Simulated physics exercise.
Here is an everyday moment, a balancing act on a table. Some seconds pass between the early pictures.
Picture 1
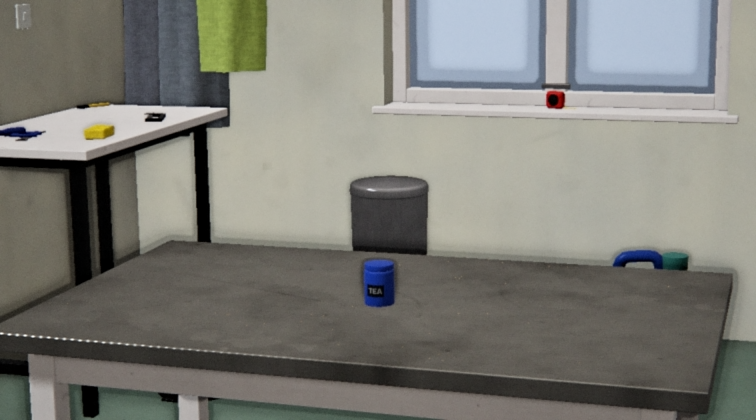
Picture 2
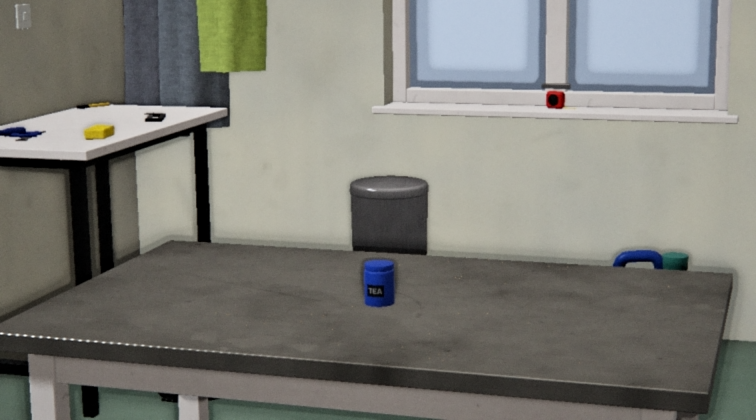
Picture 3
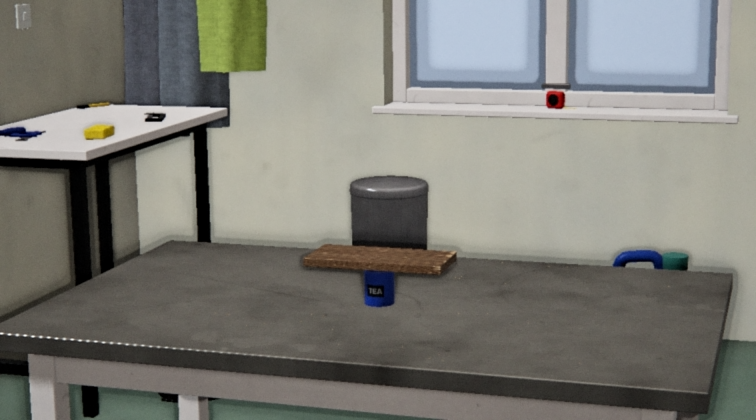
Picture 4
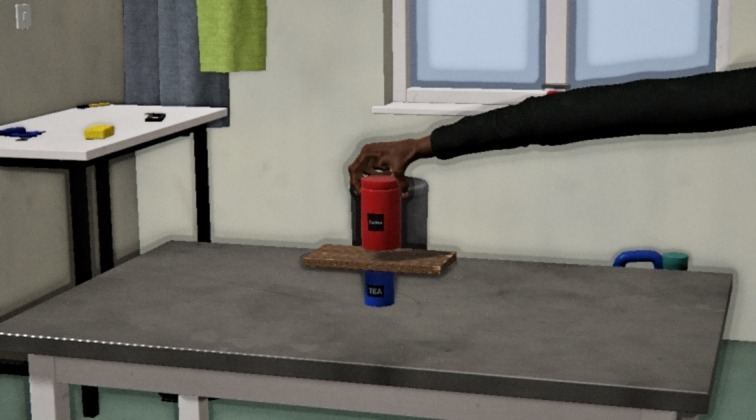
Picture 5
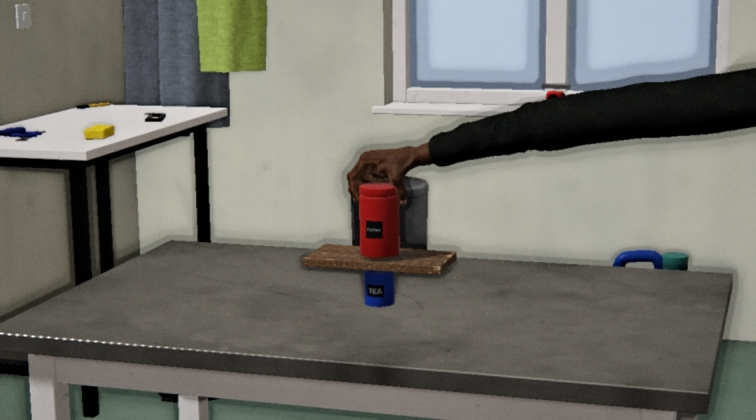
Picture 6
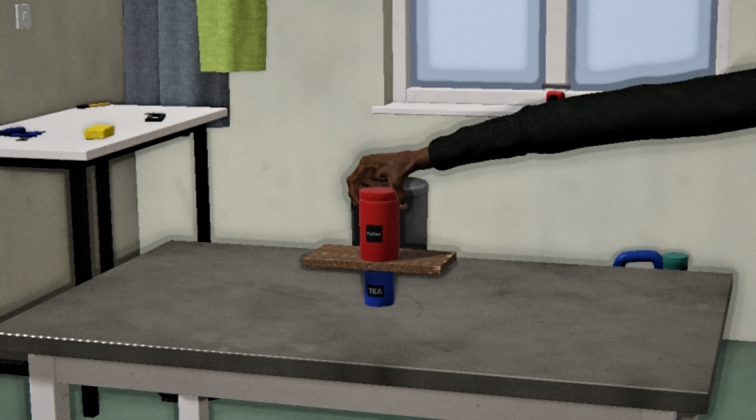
In the video, a blue jar stands on a grey table, and a wooden board then appears balanced on top of it. A hand reaches in from the right and lowers a red jar slightly onto the board.
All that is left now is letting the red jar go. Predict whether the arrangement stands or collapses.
It stands.
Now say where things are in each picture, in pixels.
In the first frame, the last thing is not in view yet; blue jar (379, 283).
In the second frame, the last thing is not in view yet; blue jar (379, 283).
In the third frame, the last thing is not in view yet; blue jar (379, 283).
The fourth frame shows coming down; red jar (381, 213); blue jar (379, 283).
The fifth frame shows coming down; red jar (380, 220); blue jar (379, 283).
The sixth frame shows in place under the hand; red jar (380, 224); blue jar (379, 283).
Then, 0.80 s on from there, no change.
Then, 1.70 s on from there, red jar resting near (380, 224).
In the end, all 3 unmoved. At the end, from the last picture's camera, red jar near (380, 224). The stack keeps its balance.
